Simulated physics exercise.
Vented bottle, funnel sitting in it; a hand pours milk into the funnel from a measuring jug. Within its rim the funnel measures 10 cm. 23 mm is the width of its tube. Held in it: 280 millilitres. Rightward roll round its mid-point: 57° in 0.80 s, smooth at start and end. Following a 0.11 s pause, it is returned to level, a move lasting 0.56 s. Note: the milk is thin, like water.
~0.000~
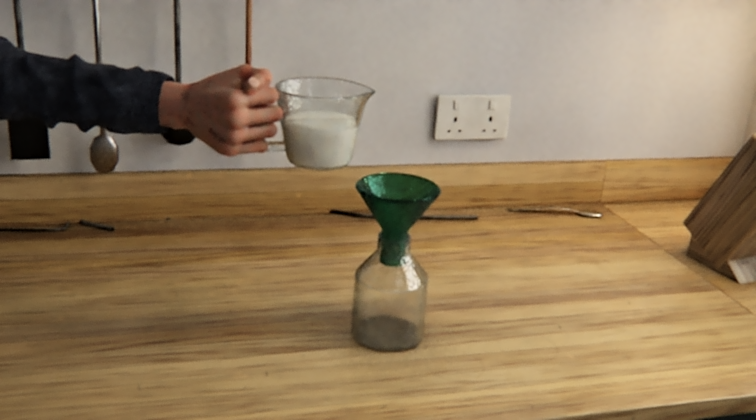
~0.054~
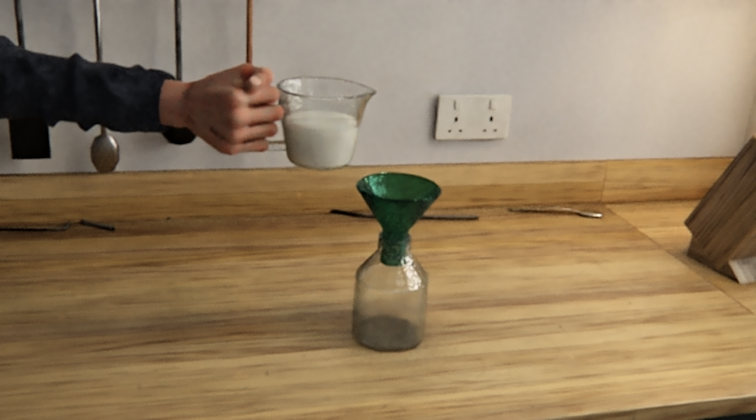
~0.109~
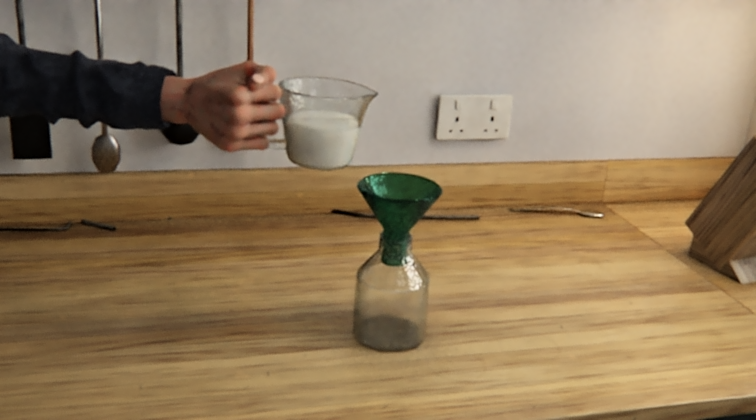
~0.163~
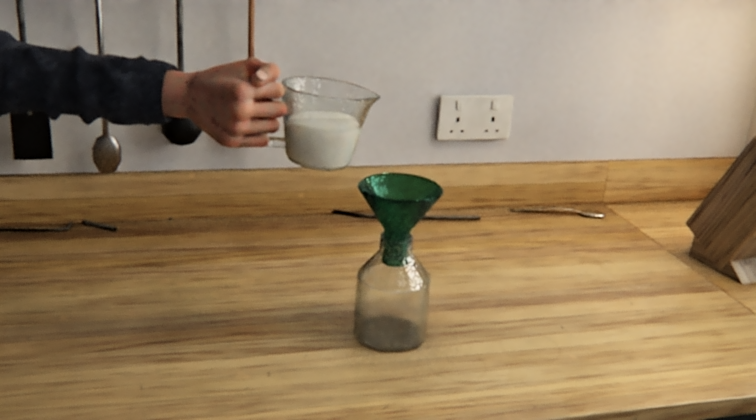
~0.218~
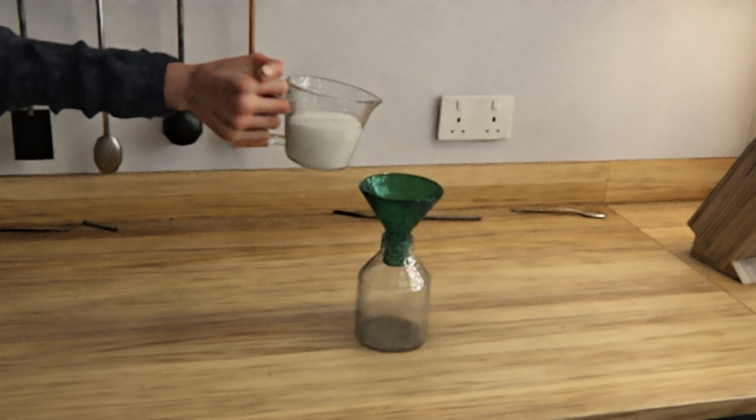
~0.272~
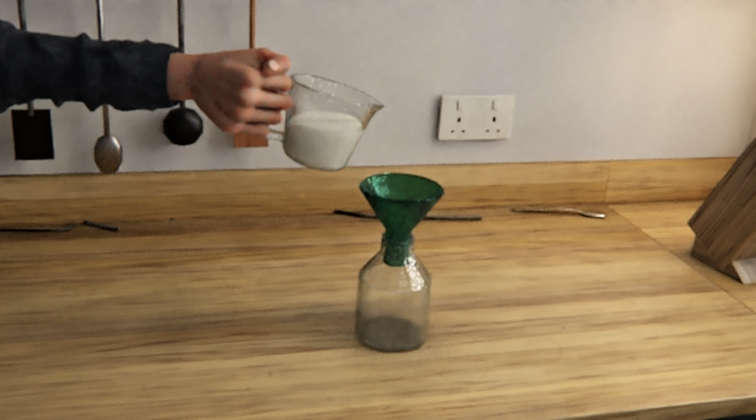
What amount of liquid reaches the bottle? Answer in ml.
I would say close to 110 ml gets there.
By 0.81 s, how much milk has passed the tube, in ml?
Estimated volume: Near 10 ml.
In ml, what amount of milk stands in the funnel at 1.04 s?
40 ml or so.
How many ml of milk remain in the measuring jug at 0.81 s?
230 ml.
By 0.58 s the tilt is 47° and 0 ml has passed the tube, 0 ml is in the funnel, 280 ml in the measuring jug and 0 ml has missed.
By 0.81 s the tilt is 57° and 10 ml has passed the tube, 20 ml is in the funnel, 225 ml in the measuring jug and 0 ml has missed.
By 1.04 s the tilt is 49° and 50 ml has passed the tube, 40 ml is in the funnel, 175 ml in the measuring jug and 0 ml has missed.
By 1.30 s the tilt is 12° and 90 ml has passed the tube, 20 ml is in the funnel, 170 ml in the measuring jug and 0 ml has missed.
At rest 110 ml has passed the tube, 0 ml is in the funnel, 170 ml in the measuring jug and 0 ml has missed.
